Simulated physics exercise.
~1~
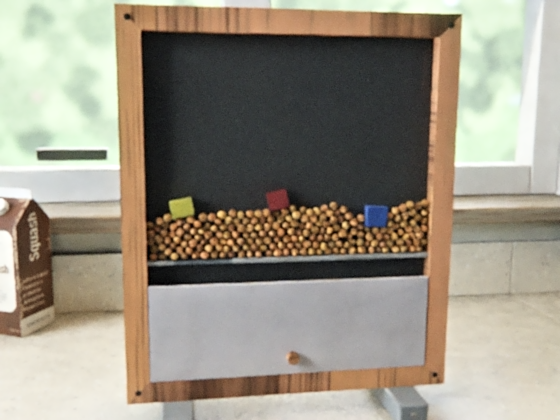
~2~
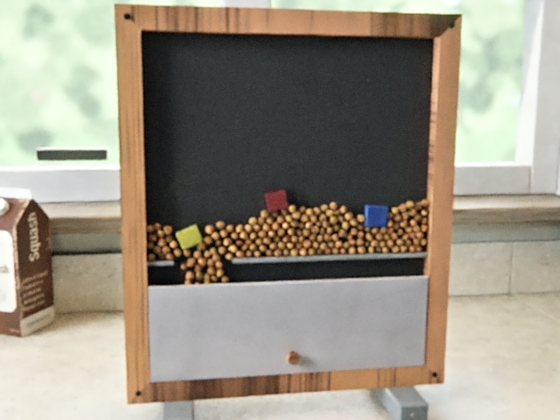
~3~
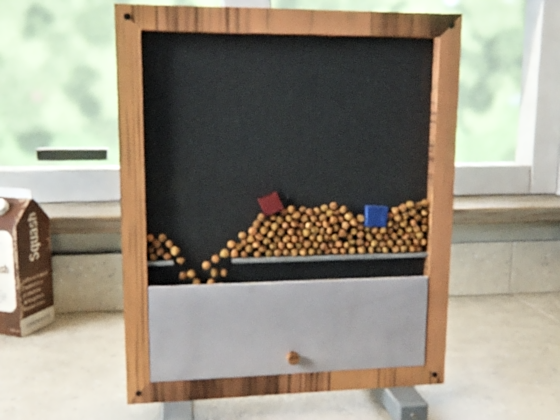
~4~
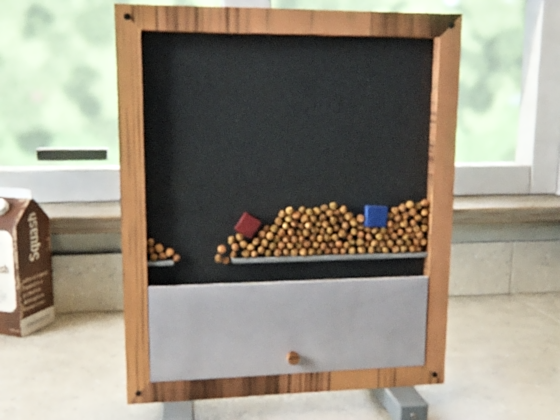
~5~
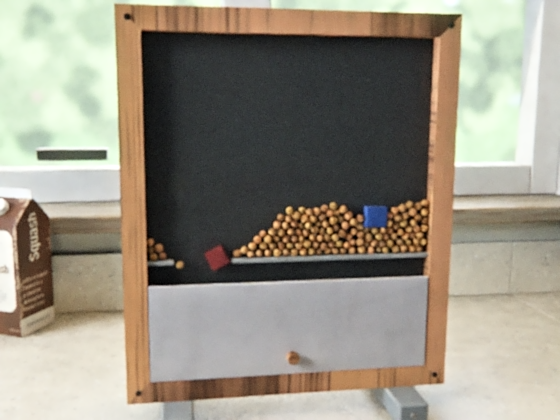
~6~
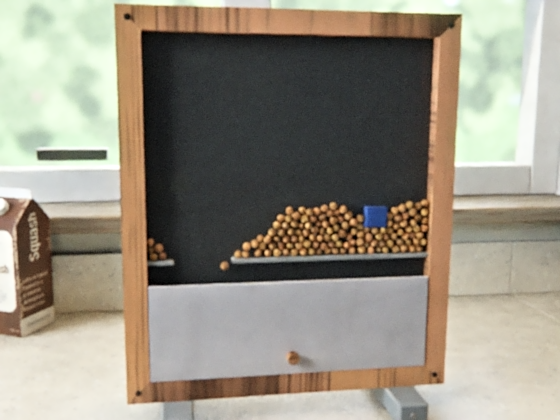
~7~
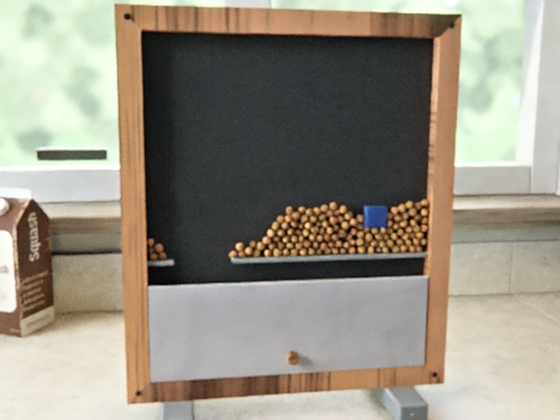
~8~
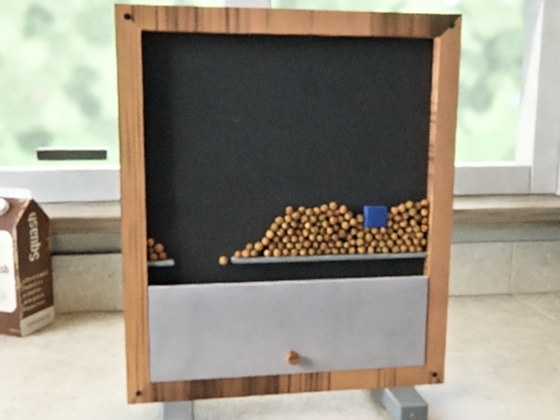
A wooden-framed case drops beads through a gap, then yellow and red blocks; blue stays.
